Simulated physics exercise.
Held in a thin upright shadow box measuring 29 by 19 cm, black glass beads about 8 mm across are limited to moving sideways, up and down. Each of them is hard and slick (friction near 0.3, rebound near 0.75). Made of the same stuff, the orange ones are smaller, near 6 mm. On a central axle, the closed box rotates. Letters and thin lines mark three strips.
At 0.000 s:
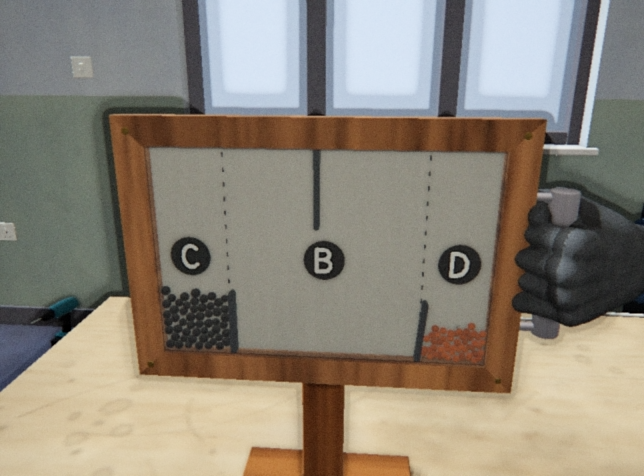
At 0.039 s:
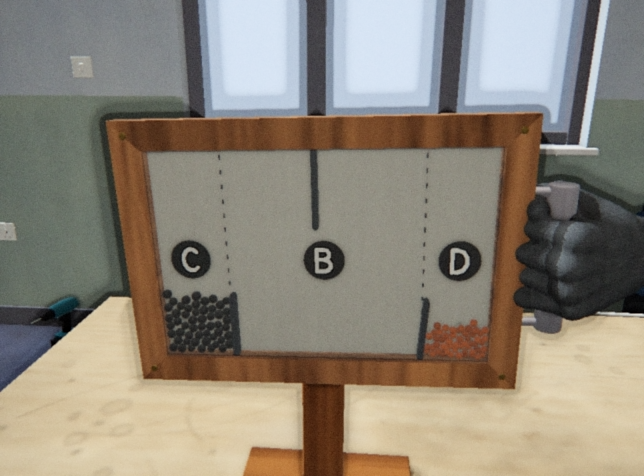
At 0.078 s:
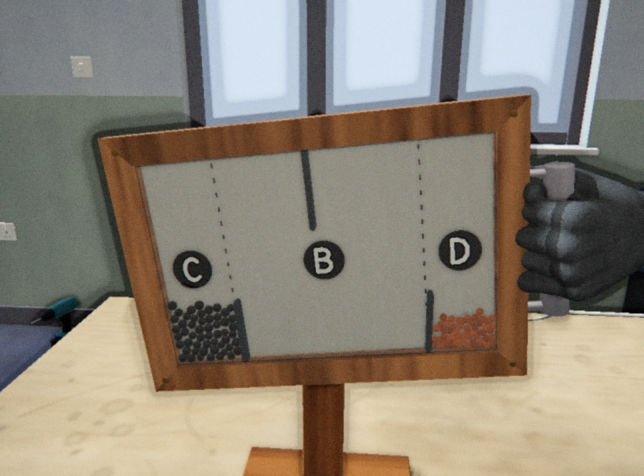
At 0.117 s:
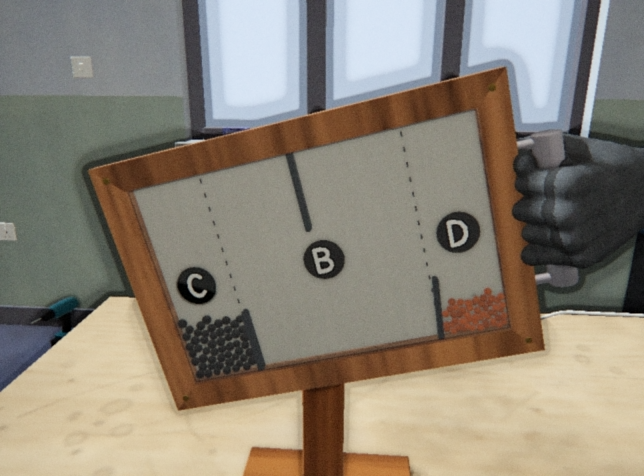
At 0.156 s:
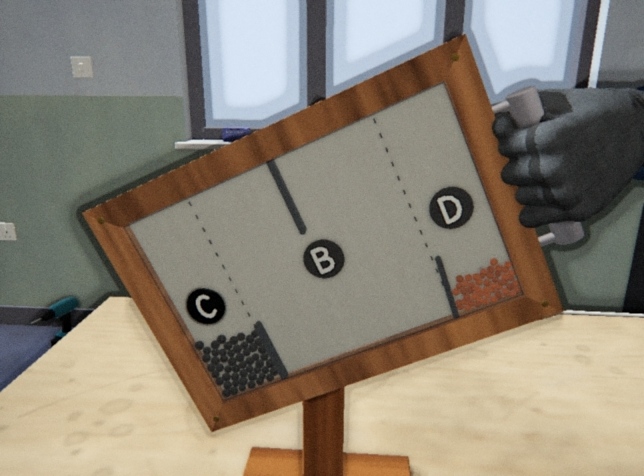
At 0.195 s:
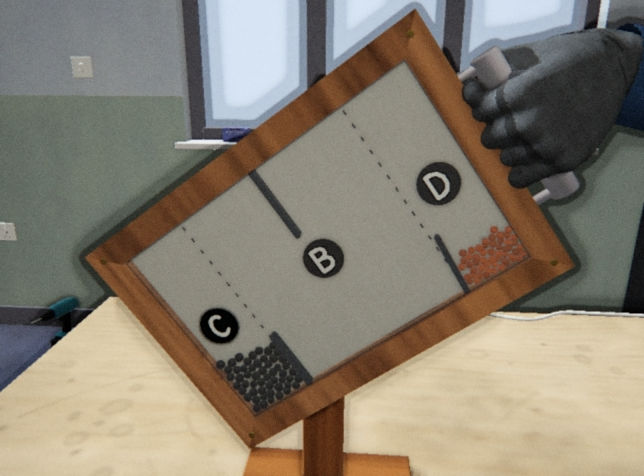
The clip opens on a level wooden-framed box on a stand, black beads piled at lower left beneath C and smaller orange ones at lower right beneath D. A dark-gloved hand on the right-side handle turns the box anticlockwise, slightly at first, then steeply, while both piles stay behind their short walls.
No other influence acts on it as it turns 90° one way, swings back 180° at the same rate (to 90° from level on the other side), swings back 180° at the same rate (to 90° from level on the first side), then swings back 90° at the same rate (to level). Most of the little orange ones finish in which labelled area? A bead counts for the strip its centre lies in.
That would be B.
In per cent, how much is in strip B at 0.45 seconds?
Roughly 0 %.
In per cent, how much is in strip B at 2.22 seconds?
The share there is near 50 %.
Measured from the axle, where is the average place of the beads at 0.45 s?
6 cm right, 1 cm below.
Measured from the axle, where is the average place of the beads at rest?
About 4 cm left and 8 cm below.
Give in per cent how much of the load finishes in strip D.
The answer is near 15 percent.
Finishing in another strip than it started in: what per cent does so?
Close to 65 % end up somewhere else.
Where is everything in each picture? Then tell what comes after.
In the first frame, level; about 100 beads; load centre (323, 333); top bead (166, 291); B (324, 261), C (191, 256), D (460, 265).
In the second frame, turned 2° anticlockwise; load centre (325, 333); top bead (167, 294).
In the third frame, turned 6° anticlockwise; load centre (331, 333); top bead (480, 312); wall ends (430, 294), (237, 303), (313, 227).
In the fourth frame, turned 14° anticlockwise; load centre (342, 331); top bead (488, 291).
In the fifth frame, turned 25° anticlockwise; load centre (356, 327); top bead (494, 262).
In the sixth frame, turned 36° anticlockwise; load centre (369, 320); top bead (509, 230); B (324, 259), C (219, 326), D (439, 184).
After 0.45 s, it stands 90° anticlockwise; the beads' middle is 6 cm right of and 1 cm below the centre; C 50 %, D 50 %; small ones, B 5 %, D 95 %.
After 2.22 s, it stands 44° anticlockwise; the beads' middle is in line with and 7 cm below the centre; B 50 %, C 35 %, D 10 %; small ones, B 55 %, C 25 %, D 20 %.
After 2.44 s, it stands level; the beads' middle is 5 cm left of and 7 cm below the centre; B 50 %, C 40 %, D 15 %; small ones, B 50 %, C 25 %, D 25 %.
All still by 3.7 s, it stands level; B 50 %, C 40 %, D 15 %; small ones, B 50 %, C 25 %, D 25 %.
